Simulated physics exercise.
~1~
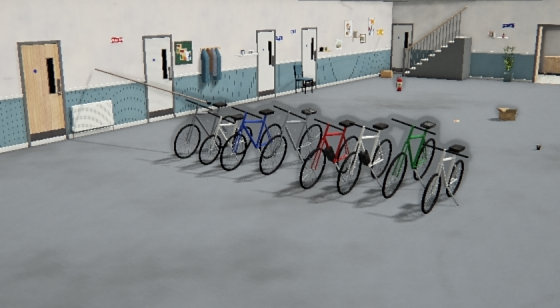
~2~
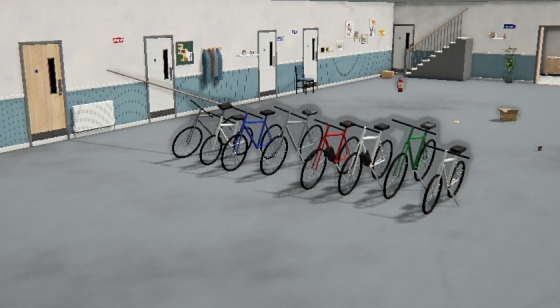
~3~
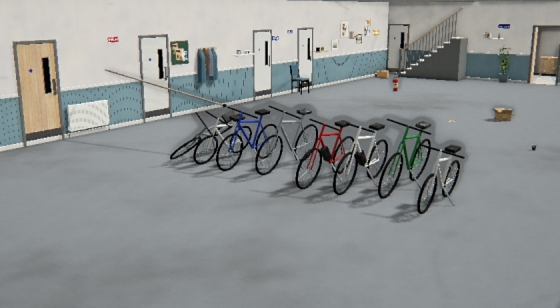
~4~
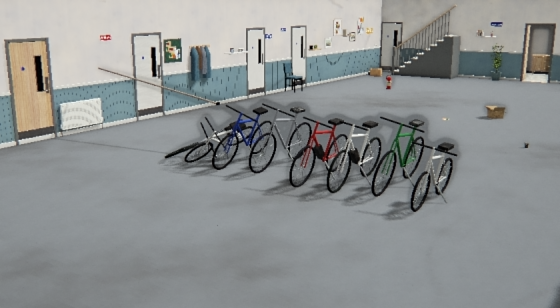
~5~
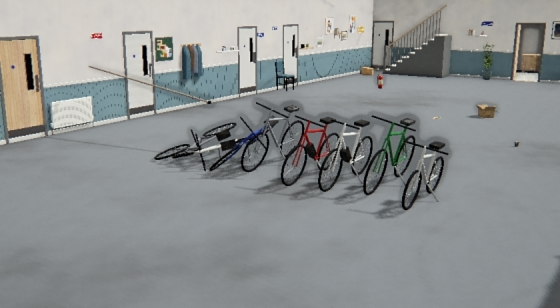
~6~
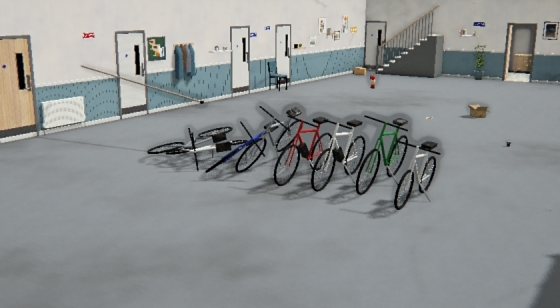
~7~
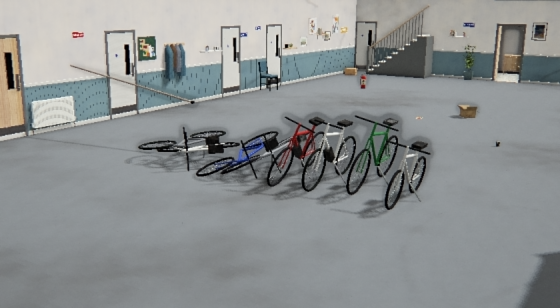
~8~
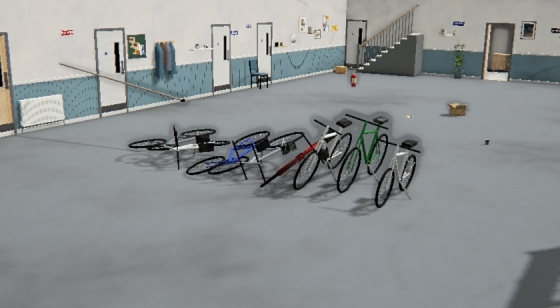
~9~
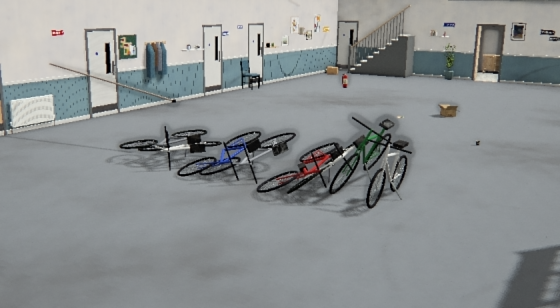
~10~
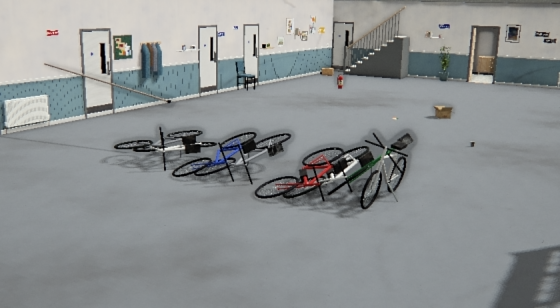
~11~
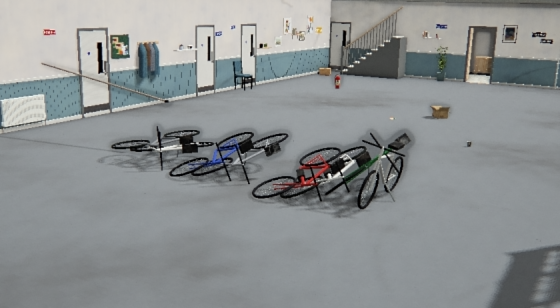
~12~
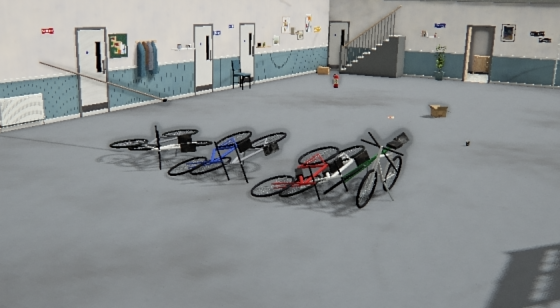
At the start, a row of bicycles stands on the grey floor of a large hall, with a long pole reaching toward the bike at the left end. The pole pushes right, and that first bike tips over against its neighbour. The fall passes along the row, and the blue bicycle goes down next. The red bicycle then topples to the right, knocking the white one beside it into the green bicycle. The green one tilts over and comes to rest leaning, while the last bike at the right end stays standing beside the tangled heap.
